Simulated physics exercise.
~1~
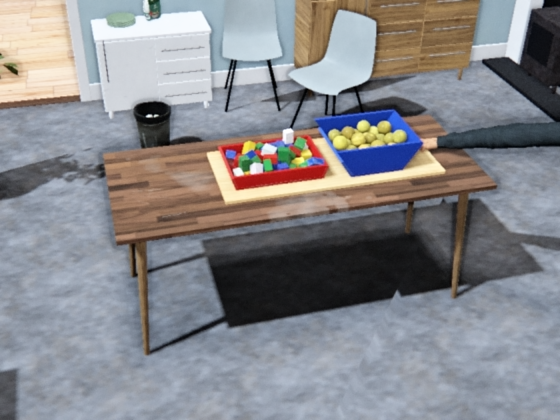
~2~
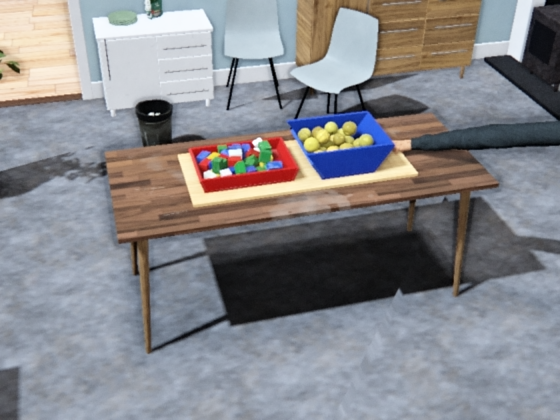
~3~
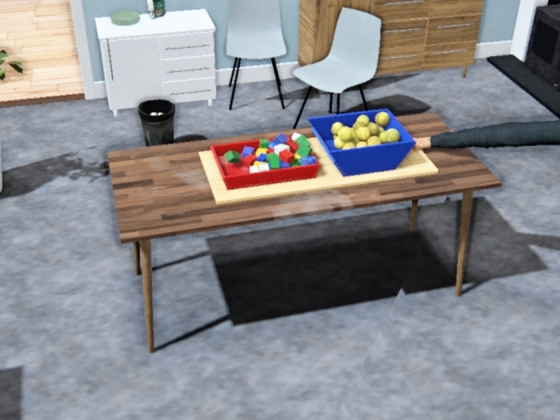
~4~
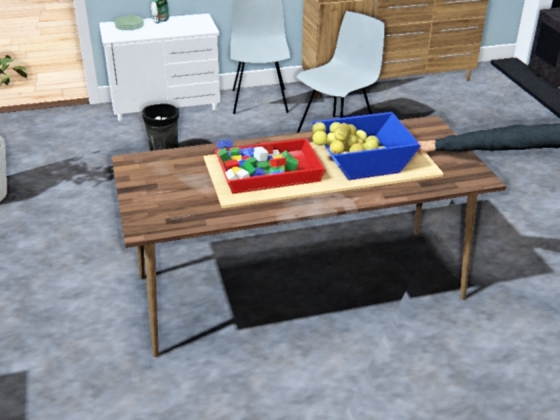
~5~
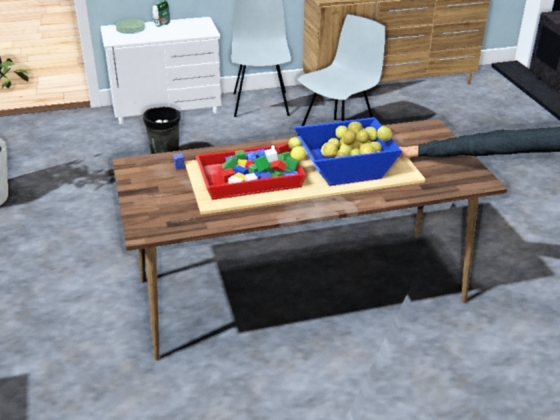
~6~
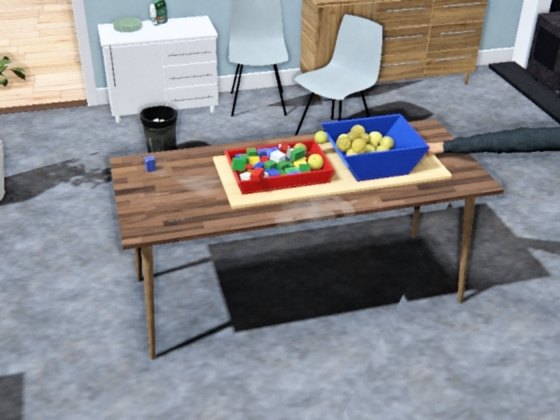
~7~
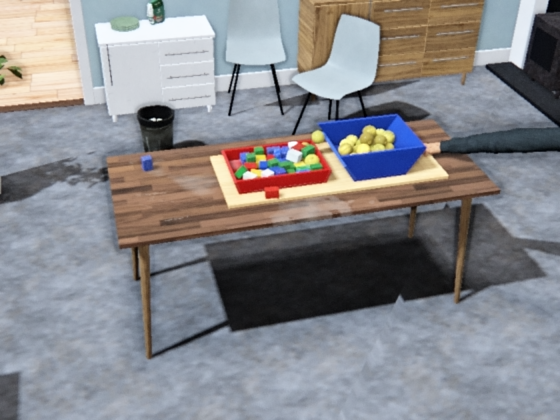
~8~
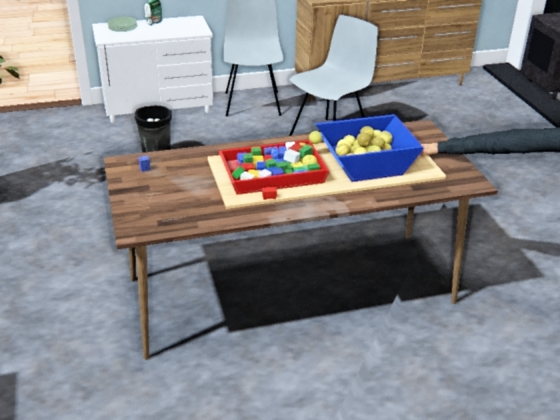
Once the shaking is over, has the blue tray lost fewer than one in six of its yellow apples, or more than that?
It loses fewer than one in six. Nearly all the yellow apples are still piled in the blue tray when the board comes to rest.
Living room table where a dark-sleeved arm shakes a board left and right, a few bricks and yellow apples spilling out.
